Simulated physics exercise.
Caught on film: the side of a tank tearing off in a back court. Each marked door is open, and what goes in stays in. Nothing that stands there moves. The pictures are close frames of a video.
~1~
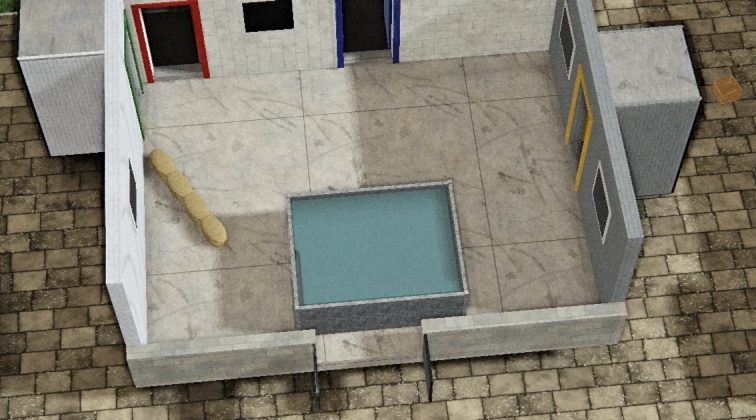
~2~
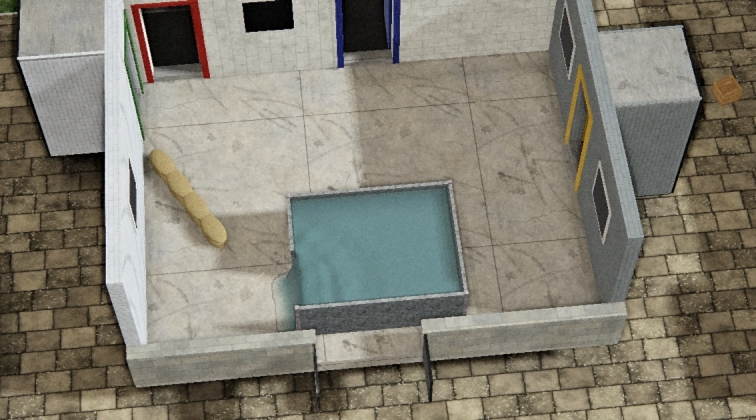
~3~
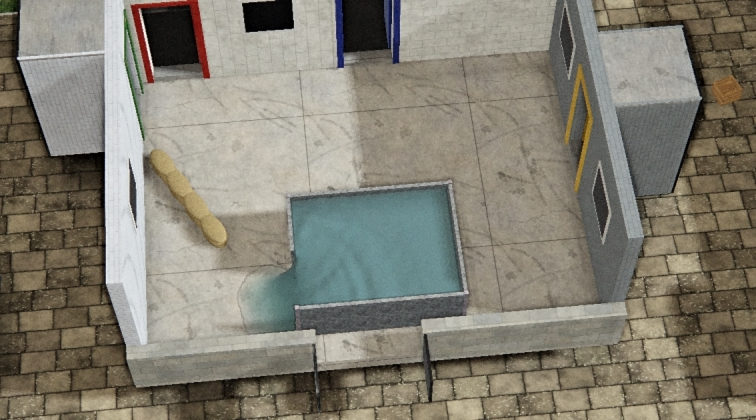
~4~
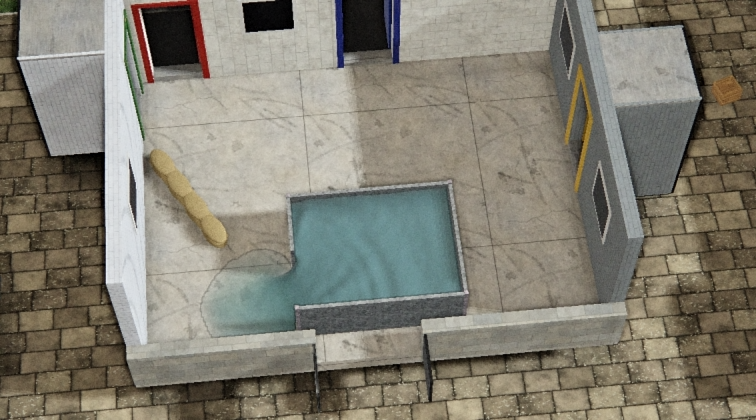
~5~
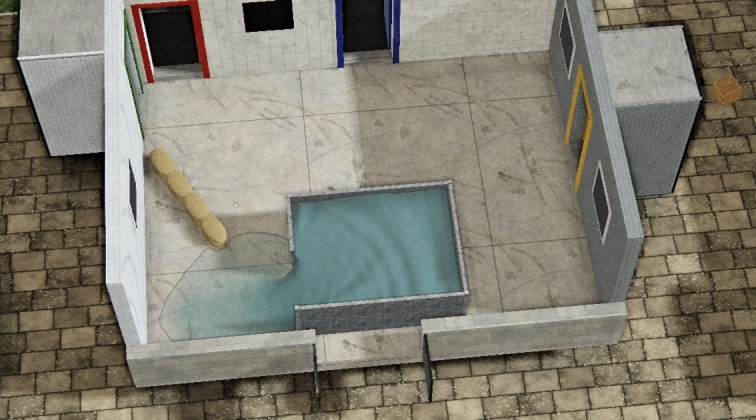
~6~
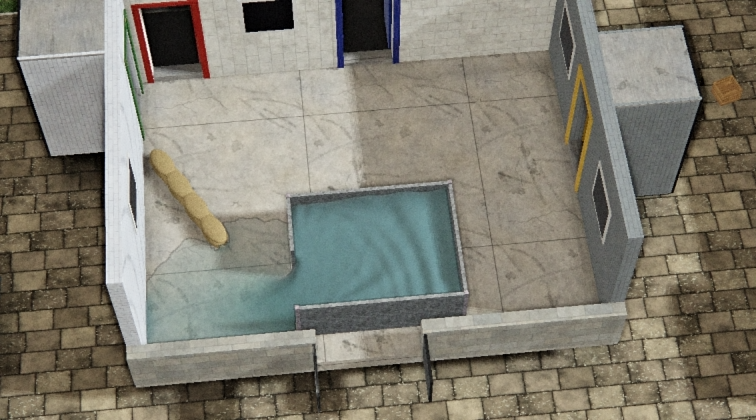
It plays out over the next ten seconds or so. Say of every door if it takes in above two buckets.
One by one: The green door stays under that; the blue door stays under that; the yellow door stays under that; the red door takes more than that.
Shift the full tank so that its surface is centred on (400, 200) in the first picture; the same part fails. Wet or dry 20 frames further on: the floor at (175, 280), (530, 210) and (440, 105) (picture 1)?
In that order: Wet, clear, dry.
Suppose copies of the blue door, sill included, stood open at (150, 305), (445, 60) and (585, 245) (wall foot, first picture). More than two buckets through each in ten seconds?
In turn: Passes that mark, lets less in, keeps below it.
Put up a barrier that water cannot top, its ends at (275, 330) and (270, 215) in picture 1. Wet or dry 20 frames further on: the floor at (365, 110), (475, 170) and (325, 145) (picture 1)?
As listed: Under water, dry, flooded.
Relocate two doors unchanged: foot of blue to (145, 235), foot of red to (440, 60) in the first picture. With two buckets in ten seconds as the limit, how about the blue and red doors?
In short: Blue door goes over, red door is under.
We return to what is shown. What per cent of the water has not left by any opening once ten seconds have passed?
Some 92 per cent.
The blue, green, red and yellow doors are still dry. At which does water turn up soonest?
That is the green-painted one.
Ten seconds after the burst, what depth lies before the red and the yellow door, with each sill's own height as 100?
About 90 and 70 per cent.
A moment on, water covers 15 % of the floor; the green door not reached, the blue door not reached, the yellow door not reached, the red door not reached.
Next, water covers 20 % of the floor; the green door wet at the sill, nothing in, the blue door not reached, the yellow door not reached, the red door not reached.
Then, water covers 45 % of the floor; the green door wet at the sill, nothing in, the blue door not reached, the yellow door not reached, the red door over two buckets in.
Later, water covers 75 % of the floor; the green door wet at the sill, nothing in, the blue door wet at the sill, nothing in, the yellow door not reached, the red door far over two buckets in.
In the end, water covers 90 % of the floor; the green door wet at the sill, nothing in, the blue door under two buckets in, the yellow door wet at the sill, nothing in, the red door far over two buckets in.
